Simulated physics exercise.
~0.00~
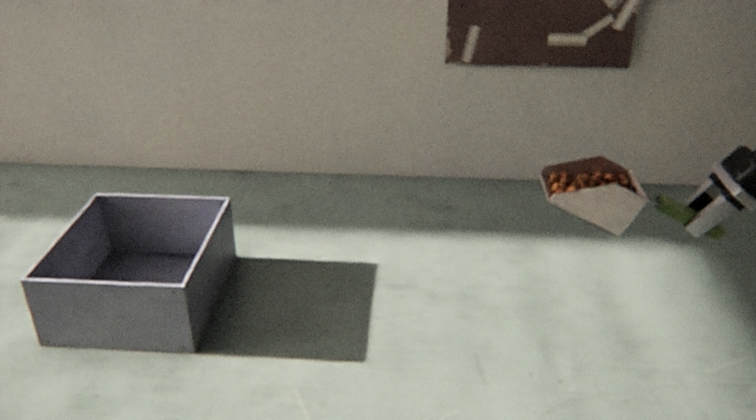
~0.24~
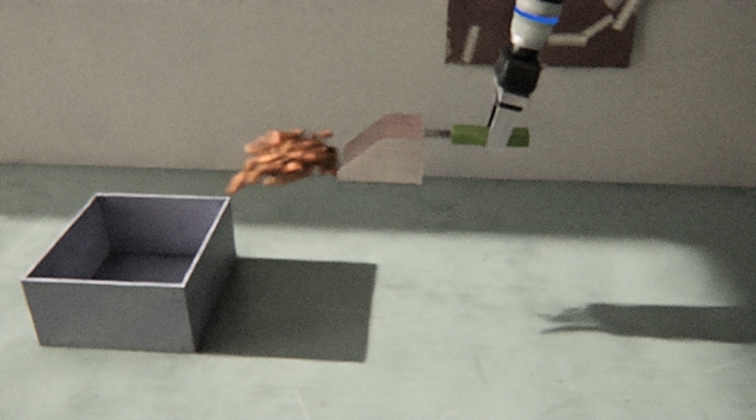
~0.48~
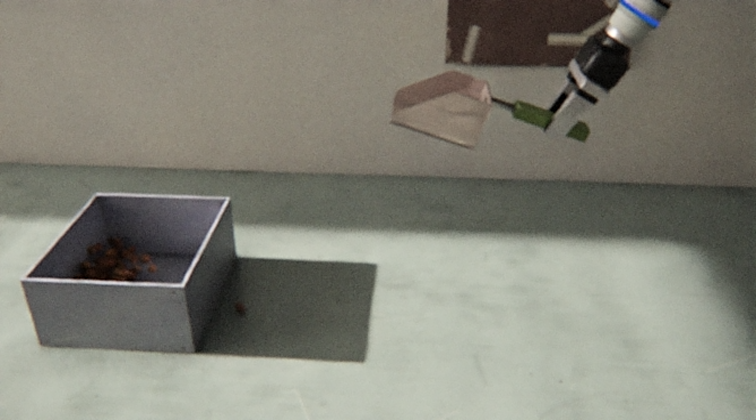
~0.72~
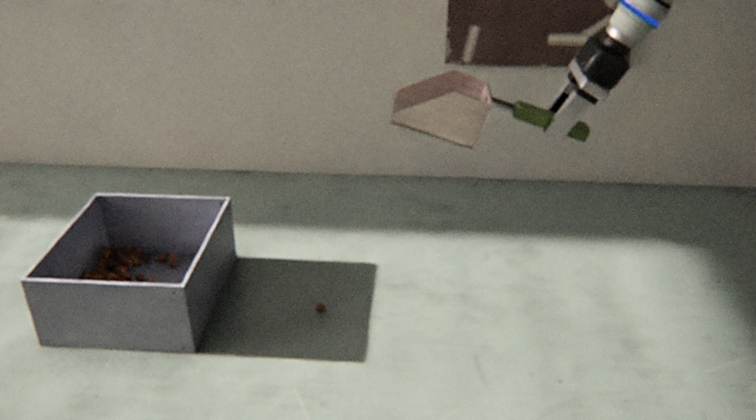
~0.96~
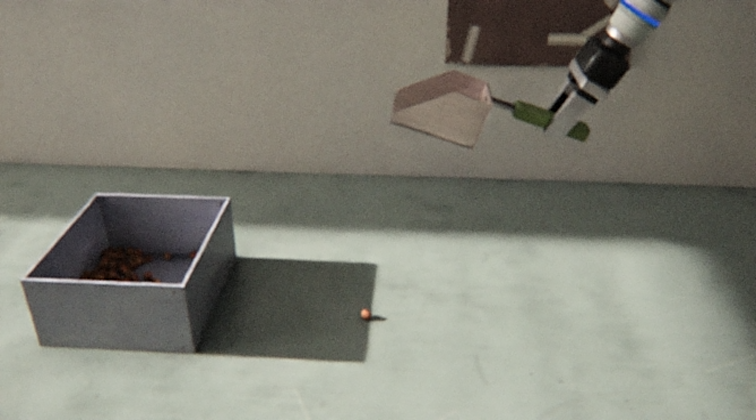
On a pale green table against a grey wall, an open grey box sits at the left while a robot gripper at the right holds a scoop heaped with small brown nuts. The arm swings the scoop left toward the box, and the nuts fly out of its front in a dense cluster. It then draws back to the right and upward, the scoop now empty, as the nuts land in the box. One stray nut rolls right across the box's shadow. The arm holds still, with nearly all the nuts inside the box and the single one resting on the table.
